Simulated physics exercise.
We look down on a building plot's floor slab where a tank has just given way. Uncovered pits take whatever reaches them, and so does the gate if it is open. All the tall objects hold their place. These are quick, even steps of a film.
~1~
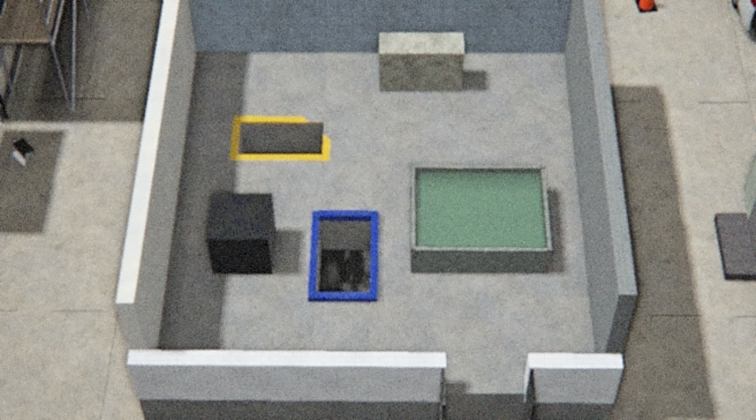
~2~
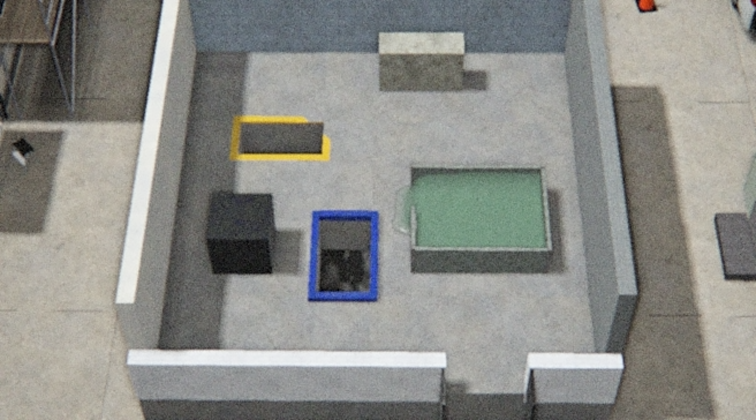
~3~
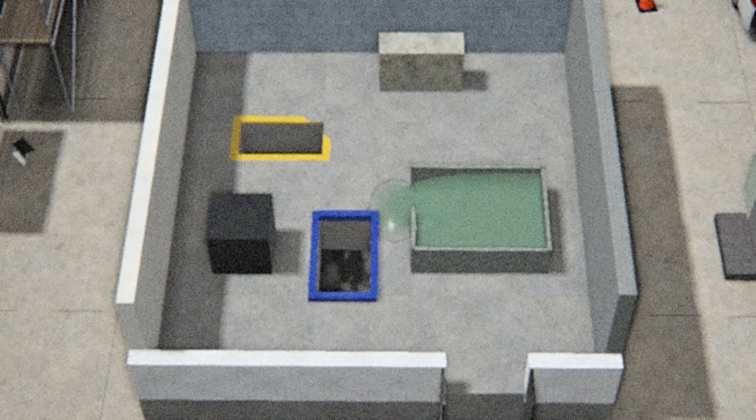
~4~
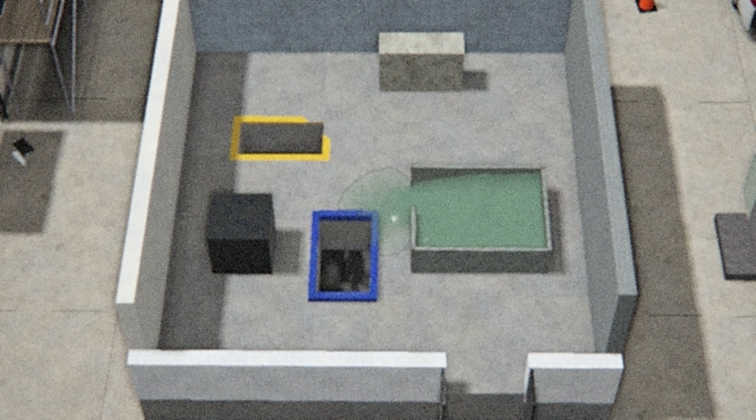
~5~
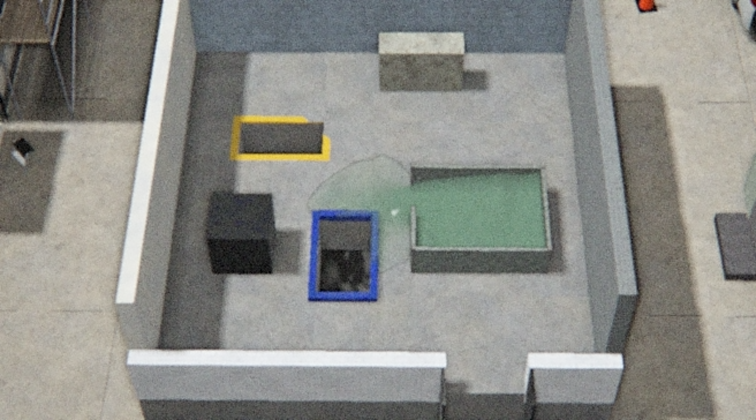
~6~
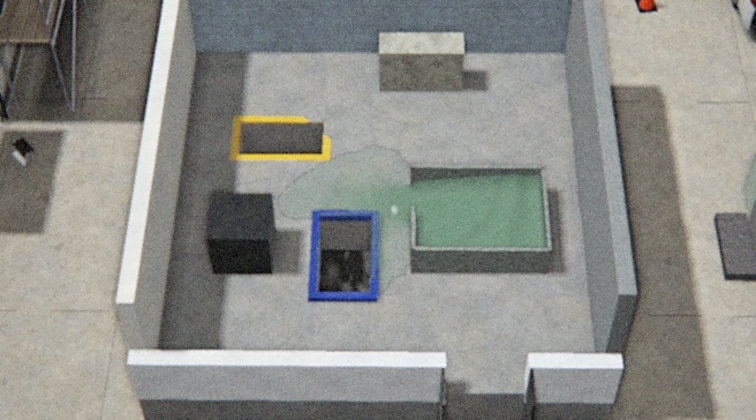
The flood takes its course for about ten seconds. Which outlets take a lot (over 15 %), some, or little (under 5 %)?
The gate takes less than 5 %; the yellow pit takes more than 15 %; the blue pit takes between 5 and 15 %.
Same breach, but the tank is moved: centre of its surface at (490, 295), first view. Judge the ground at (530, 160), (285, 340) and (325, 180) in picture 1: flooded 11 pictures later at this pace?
As listed: No water, awash, free of water.
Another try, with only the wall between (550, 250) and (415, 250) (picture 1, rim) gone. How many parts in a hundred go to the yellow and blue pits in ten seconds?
Parts in a hundred: Yellow 2, blue 0.
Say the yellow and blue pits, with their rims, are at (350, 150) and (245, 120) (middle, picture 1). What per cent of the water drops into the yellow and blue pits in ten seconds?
In per cent: Yellow 20, blue 0.
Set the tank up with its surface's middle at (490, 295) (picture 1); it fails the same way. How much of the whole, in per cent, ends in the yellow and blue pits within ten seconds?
Per cent: Yellow 4, blue 35.
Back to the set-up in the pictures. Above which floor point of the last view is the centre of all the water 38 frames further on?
Roughly at (357, 209).
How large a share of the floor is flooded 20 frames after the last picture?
Some 30 per cent.
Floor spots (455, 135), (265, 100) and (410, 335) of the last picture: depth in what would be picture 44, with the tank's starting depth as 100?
In that order: 0, 4 and 2 per cent.
A moment on, water covers 20 % of the floor; the gate 0 %, the yellow pit 1 %, the blue pit 3 %.
Next, water covers 25 % of the floor; the gate 0 %, the yellow pit 6 %, the blue pit 6 %.
Then, water covers 30 % of the floor; the gate 0 %, the yellow pit 12 %, the blue pit 8 %.
Later, water covers 45 % of the floor; the gate 0 %, the yellow pit 19 %, the blue pit 10 %.
In the end, water covers 60 % of the floor; the gate 1 %, the yellow pit 28 %, the blue pit 10 %.
